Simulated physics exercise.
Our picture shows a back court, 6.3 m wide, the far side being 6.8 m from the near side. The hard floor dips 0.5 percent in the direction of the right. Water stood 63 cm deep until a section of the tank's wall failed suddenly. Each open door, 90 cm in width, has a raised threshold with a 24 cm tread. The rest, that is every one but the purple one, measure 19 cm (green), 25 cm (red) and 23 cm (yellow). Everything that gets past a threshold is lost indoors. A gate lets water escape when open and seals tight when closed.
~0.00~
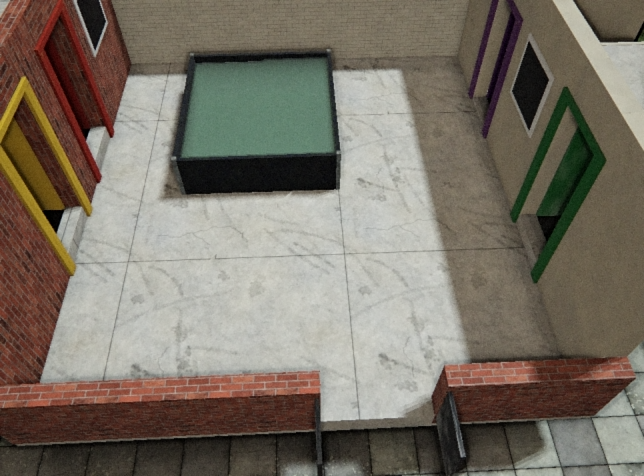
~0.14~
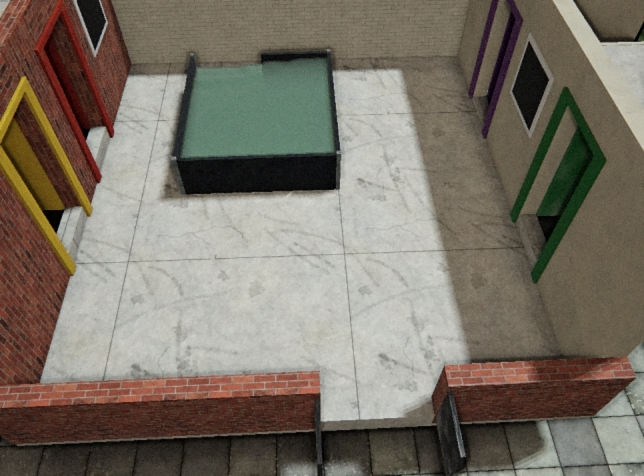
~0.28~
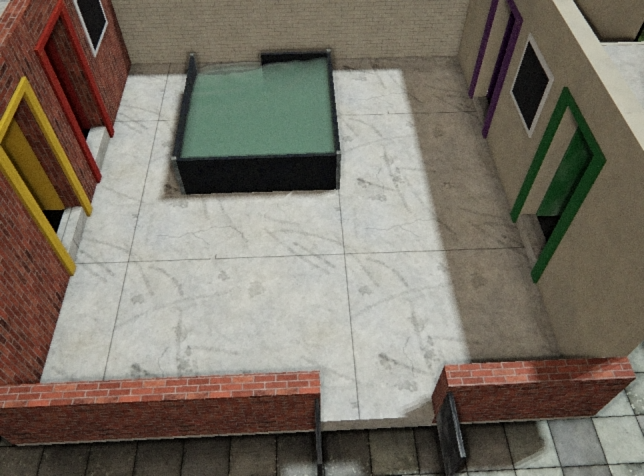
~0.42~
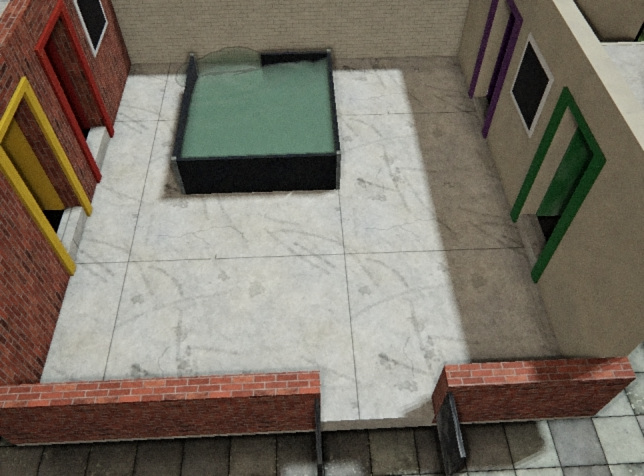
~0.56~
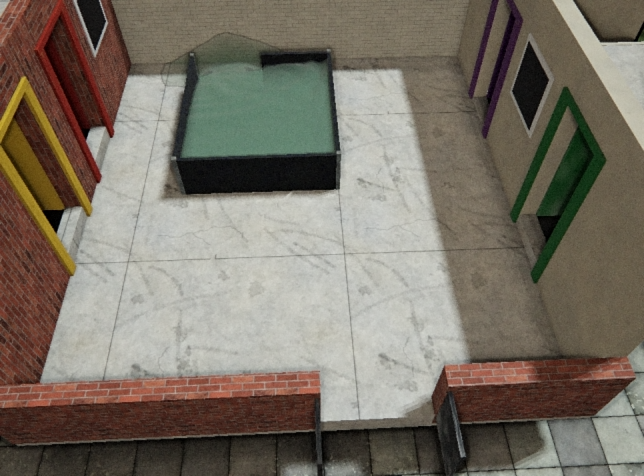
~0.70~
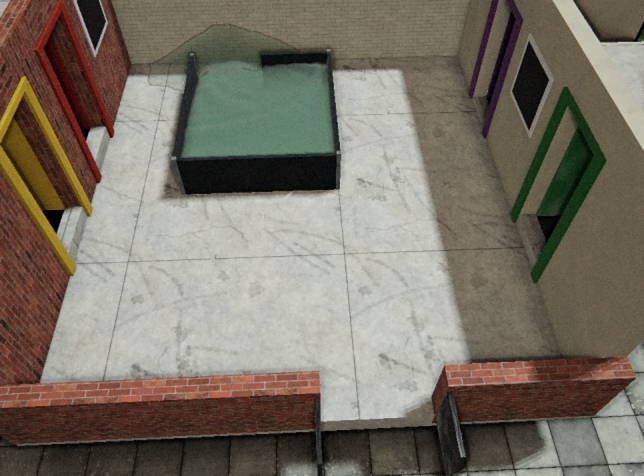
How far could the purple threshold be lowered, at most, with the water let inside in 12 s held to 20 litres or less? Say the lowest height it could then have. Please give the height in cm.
It could then stand at about 10.5 cm.
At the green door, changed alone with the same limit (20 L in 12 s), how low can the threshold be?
At green, roughly 9.5 cm.
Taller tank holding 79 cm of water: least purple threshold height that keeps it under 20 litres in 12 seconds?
The step would need to be some 14.0 cm high.
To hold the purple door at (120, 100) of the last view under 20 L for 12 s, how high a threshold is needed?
Minimum: About 23 cm.
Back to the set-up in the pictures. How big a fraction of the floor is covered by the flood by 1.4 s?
Roughly 10 percent of the floor.
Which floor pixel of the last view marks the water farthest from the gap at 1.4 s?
Pixel: About (404, 61).
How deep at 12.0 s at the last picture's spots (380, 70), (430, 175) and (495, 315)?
Roughly 3, then 11, then 11 cm.
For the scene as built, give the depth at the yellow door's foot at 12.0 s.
About 5.0 centimetres deep.
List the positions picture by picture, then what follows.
Still water, 63 cm deep, in the tank at (259, 105); the purple door at (492, 65) is dry, in the first picture.
Water pours out on the far side and has run 0.3 m, to a hidden place; about 9 cm deep outside, 63 cm at the back, in the second picture.
The gap is on the far side, the front 0.8 m out at a hidden place; the back of the tank holds 63 cm, in the third picture.
The gap is on the far side, the front 1.0 m out at a hidden place; the back of the tank holds 63 cm, in the fourth picture.
The front is at a hidden place, 1.1 m from the gap on the far side; 1.9 m2 of floor is wet, 63 cm left at the back, in the fifth picture.
The gap is on the far side, the front 1.4 m out at a hidden place; the back of the tank holds 63 cm; the purple door at (492, 65), 4.4 m from the gap, is still 3.2 m from the nearest water, in the sixth picture.
After 1.4 s water covers 10 % of the floor, deepest (53 cm) near (226, 65); it has not reached the purple door.
After 3.0 s water covers 40 % of the floor, deepest (40 cm) near (141, 67); 13 cm at the purple door, 11 litres in over its 5 cm threshold.
After 12.0 s water covers 95 % of the floor, deepest (12 cm) near (546, 347); 6 cm at the purple door, 98 litres in over its 5 cm threshold.
At the purple door as built, the water arrived by 2.3 s and peaked near 13 cm at 3.2 s.
Run again over the same 12 s with other heights there, 37 litres in over 8.5 cm, 10 litres over 12 cm. The limit of 20 litres is kept from about 10.5 cm up.
